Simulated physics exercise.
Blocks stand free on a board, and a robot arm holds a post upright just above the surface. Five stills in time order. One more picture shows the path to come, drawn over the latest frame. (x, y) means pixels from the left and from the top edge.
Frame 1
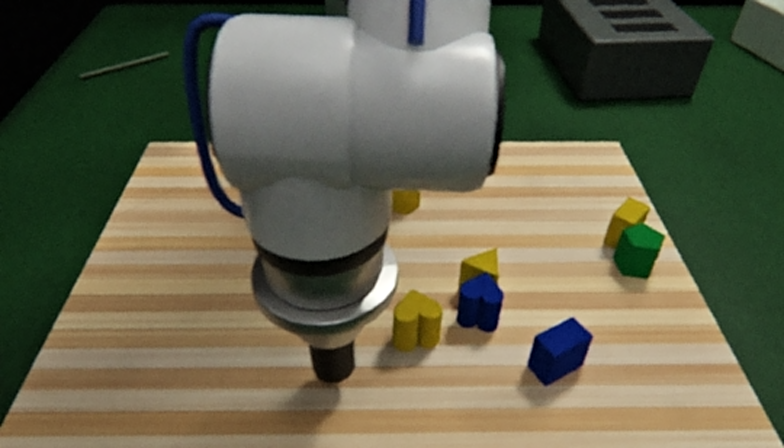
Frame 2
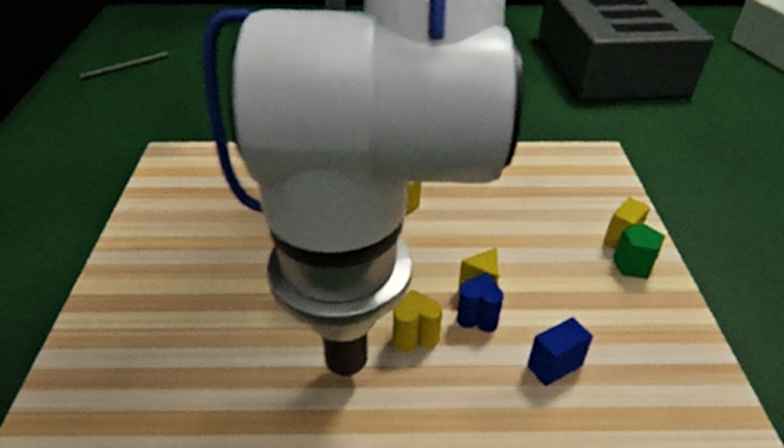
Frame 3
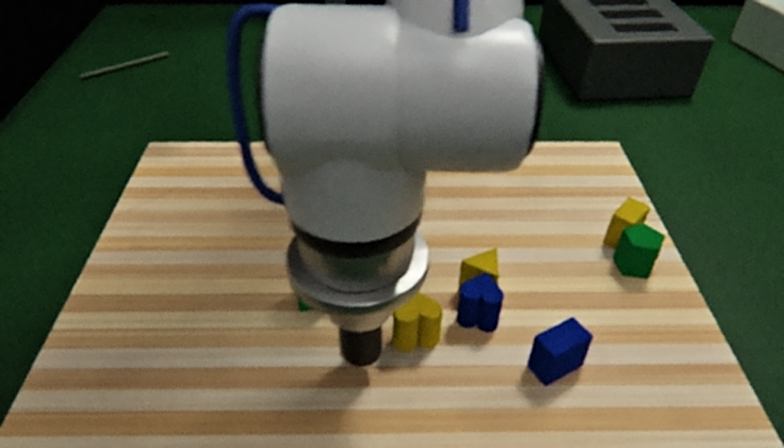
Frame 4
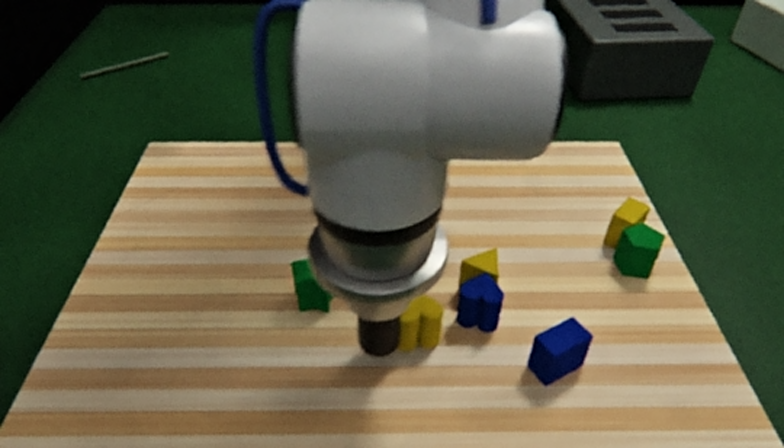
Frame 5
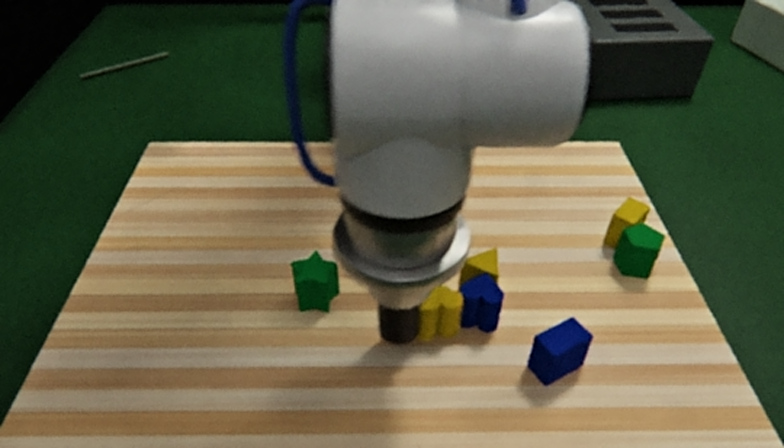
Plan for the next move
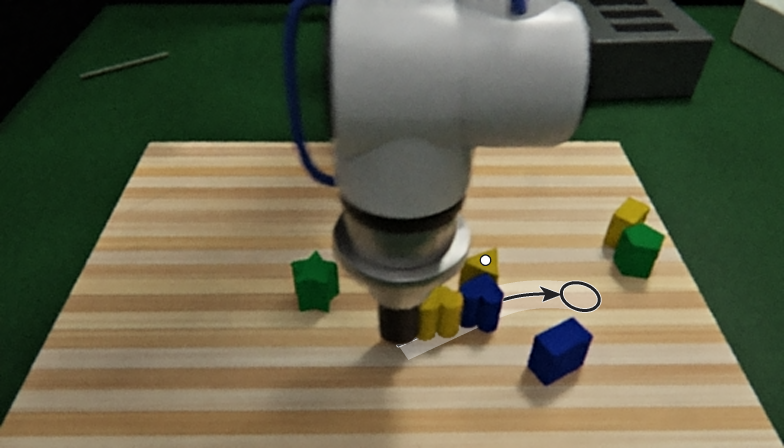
The video shows a robot arm moving a dark post rightward and slightly away across a striped board of scattered blocks, reaching the yellow heart and pushing it a short way toward the blue heart.
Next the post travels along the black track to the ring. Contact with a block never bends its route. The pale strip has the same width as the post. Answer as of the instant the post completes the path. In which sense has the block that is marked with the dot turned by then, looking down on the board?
From overhead, anticlockwise.
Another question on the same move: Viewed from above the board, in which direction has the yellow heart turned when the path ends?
It goes round opposite to clock hands.
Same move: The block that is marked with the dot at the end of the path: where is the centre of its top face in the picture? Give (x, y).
I predict (513, 220).
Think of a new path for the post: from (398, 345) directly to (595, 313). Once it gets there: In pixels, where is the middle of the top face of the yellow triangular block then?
At roughly (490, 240).
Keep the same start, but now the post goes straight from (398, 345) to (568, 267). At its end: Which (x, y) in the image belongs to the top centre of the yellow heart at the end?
I'd place it at (546, 220), taking the centre of its top.
Path on the board, from (398, 345) via (458, 318) and (515, 297), ending at (580, 296); the dot is on the yellow triangular block.
On the path given first. One third of the way, post (461, 302); yellow heart (489, 264), turned 25° anticlockwise; blue heart (526, 276), turned 100° clockwise; yellow triangular block (500, 245), turned 20° anticlockwise.
Two thirds of the way, post (520, 280); yellow heart (528, 239), turned 70° anticlockwise; blue heart (563, 269), turned 120° clockwise; yellow triangular block (513, 221), turned 65° anticlockwise.
At the end, post (585, 280); yellow heart (541, 238), turned 115° anticlockwise; blue heart (629, 266), turned 110° clockwise; yellow triangular block (513, 220), turned 65° anticlockwise; green pentagonal block in place.
